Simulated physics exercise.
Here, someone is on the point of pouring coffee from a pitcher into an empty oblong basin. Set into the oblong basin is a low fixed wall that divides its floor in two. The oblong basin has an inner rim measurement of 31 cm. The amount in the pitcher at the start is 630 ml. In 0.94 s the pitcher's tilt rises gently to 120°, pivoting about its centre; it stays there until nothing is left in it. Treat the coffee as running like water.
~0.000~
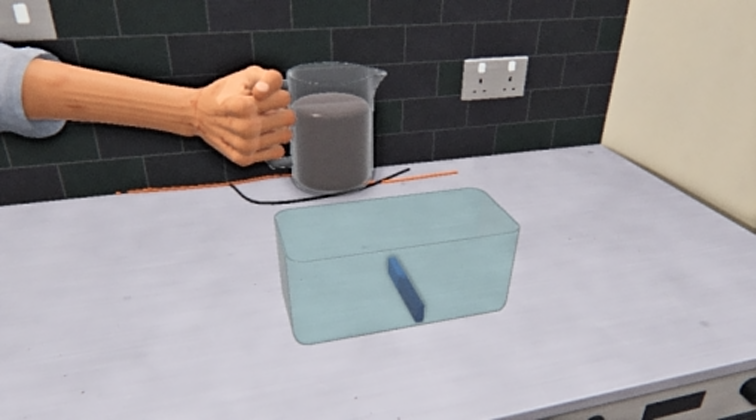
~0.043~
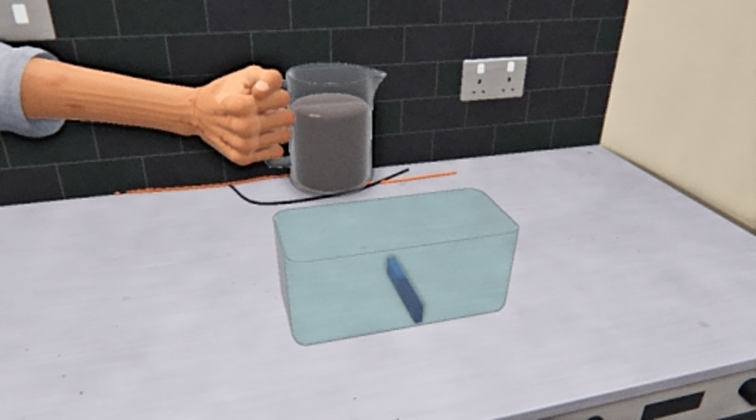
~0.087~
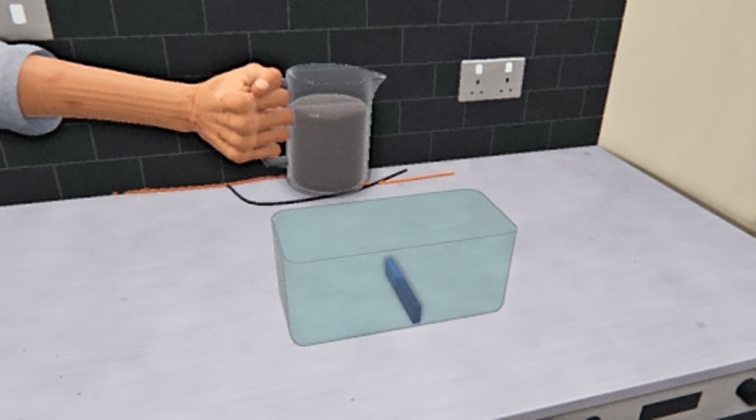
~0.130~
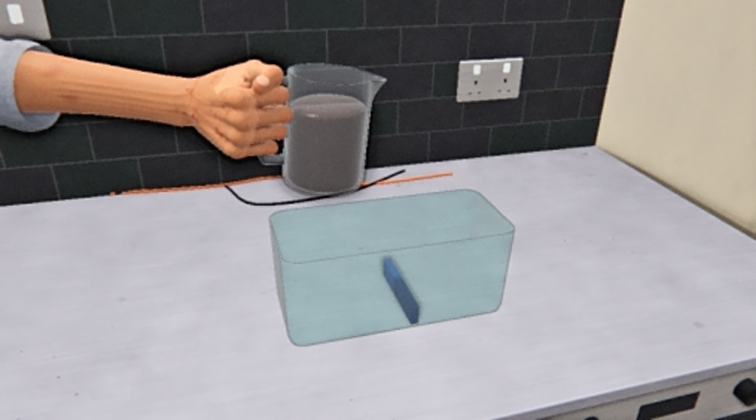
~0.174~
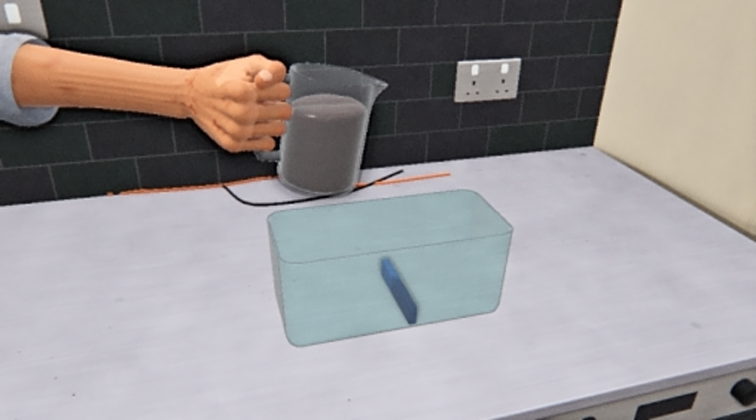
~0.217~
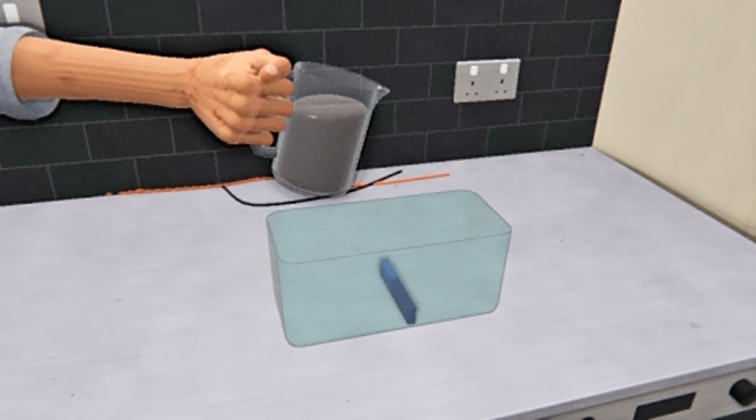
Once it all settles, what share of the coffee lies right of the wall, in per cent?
71 %.
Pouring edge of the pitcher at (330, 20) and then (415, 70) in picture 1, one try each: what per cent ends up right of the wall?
25 and 75 %.
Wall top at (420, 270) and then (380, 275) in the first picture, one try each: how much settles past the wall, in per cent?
I'd say 65 percent on the first go, 90 percent on the next.
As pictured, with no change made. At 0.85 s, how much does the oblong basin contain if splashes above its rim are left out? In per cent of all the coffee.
About 62 per cent.
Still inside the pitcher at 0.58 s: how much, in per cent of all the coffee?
Near 84 in a hundred.
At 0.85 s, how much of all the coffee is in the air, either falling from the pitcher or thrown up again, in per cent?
About 18 % of the total.
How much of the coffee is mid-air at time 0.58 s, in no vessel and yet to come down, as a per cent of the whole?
Estimate: Some 14 % of the total.
By 0.58 s the tilt is 82° and 84 per cent is still to pour, 0 is left of the wall and 2 right of it.
By 0.85 s the tilt is 117° and 19 per cent is still to pour, 5 is left of the wall and 58 right of it.
By 1.13 s the tilt is 120° and 0 per cent is still to pour, 15 is left of the wall and 83 right of it.
By 1.44 s the tilt is 120° and 0 per cent is still to pour, 25 is left of the wall and 74 right of it.
At rest 27 per cent lies left of the wall, 71 right of it and 1 outside.
